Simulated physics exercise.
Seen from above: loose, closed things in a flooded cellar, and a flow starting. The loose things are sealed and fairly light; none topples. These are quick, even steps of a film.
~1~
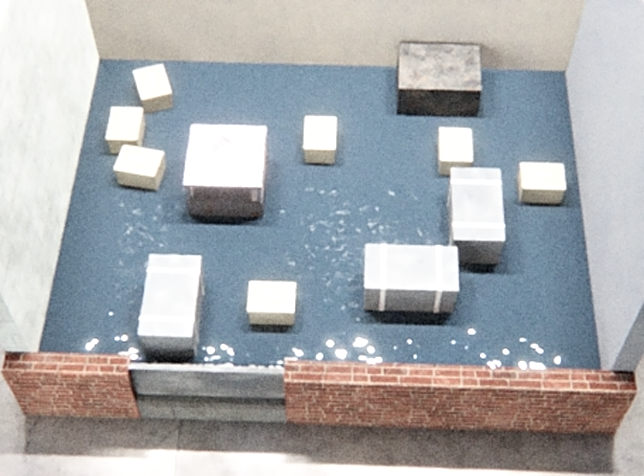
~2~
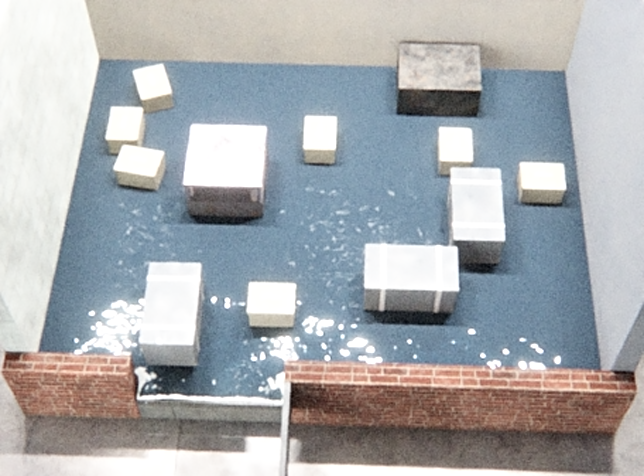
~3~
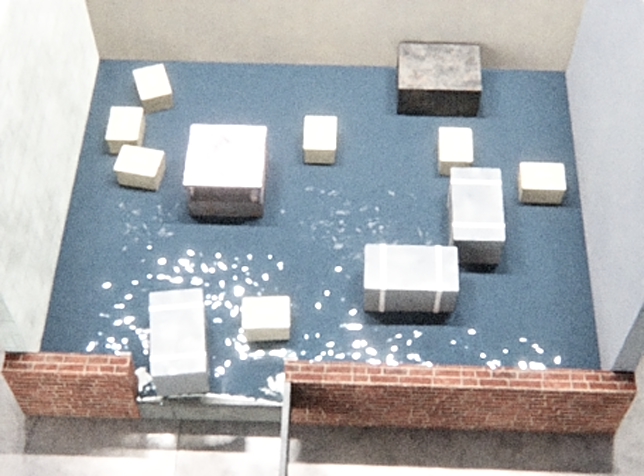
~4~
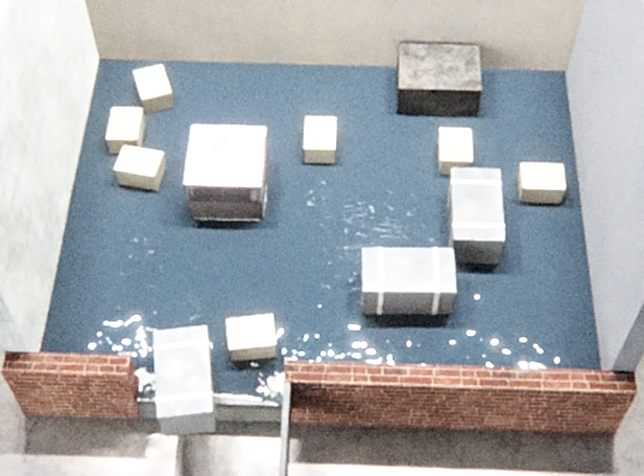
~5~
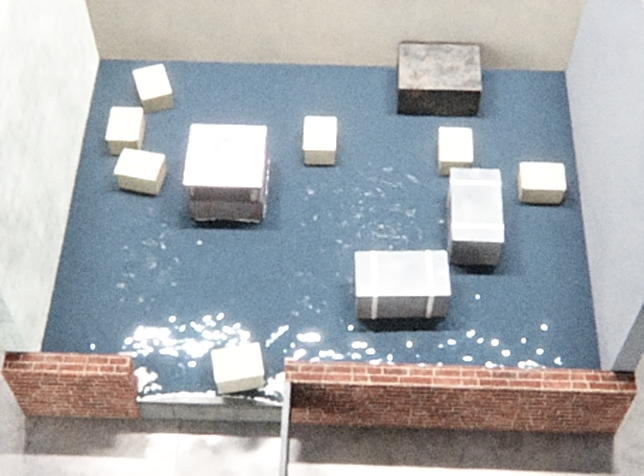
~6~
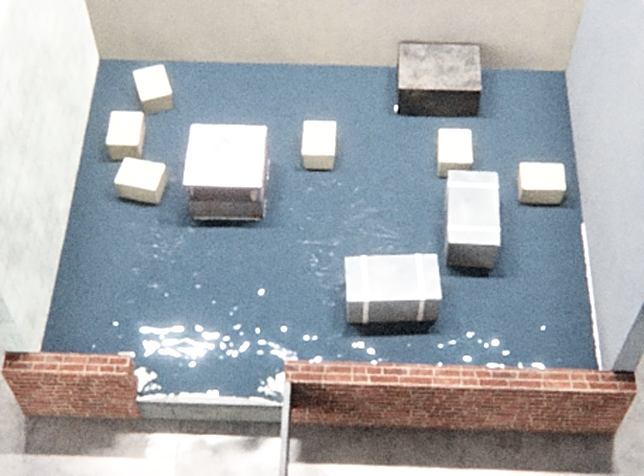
Water starts flowing through a gap in the low brick wall at the front of a flooded cellar, seen from above by a still camera. Pale grey and cream closed boxes float on the blue water, with a dark block at the back. The gap's grey panel swings open, the front-left grey box slides out through it, a small cream one follows, and the strapped trunk drifts slightly left and forward.
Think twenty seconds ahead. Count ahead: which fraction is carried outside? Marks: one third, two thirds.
Share: Two thirds or above.
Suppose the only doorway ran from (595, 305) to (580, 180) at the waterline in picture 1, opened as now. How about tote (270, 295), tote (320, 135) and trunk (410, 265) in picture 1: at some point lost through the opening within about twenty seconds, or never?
One after the other: Gone, washed out, through.
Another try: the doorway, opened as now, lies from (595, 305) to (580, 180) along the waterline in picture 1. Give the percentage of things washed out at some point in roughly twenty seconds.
Close to 60 %.
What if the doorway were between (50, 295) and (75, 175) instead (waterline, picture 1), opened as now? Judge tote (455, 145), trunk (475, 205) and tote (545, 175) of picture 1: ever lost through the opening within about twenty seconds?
As listed: Stays, inside, still in.
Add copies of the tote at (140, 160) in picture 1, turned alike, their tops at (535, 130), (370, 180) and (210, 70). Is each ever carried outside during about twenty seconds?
In that order: No, gone, still in.
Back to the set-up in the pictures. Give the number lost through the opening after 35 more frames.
The number is 7.
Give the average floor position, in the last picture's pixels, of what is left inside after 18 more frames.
Roughly at (290, 254).
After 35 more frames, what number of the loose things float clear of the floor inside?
That makes 3.
A moment on, 2 of 10 are out; 8 afloat.
Next, 3 of 10 are out; 7 afloat.
Later, 7 of 10 are out; 3 afloat.
In the end, 7 of 10 are out; 3 afloat.
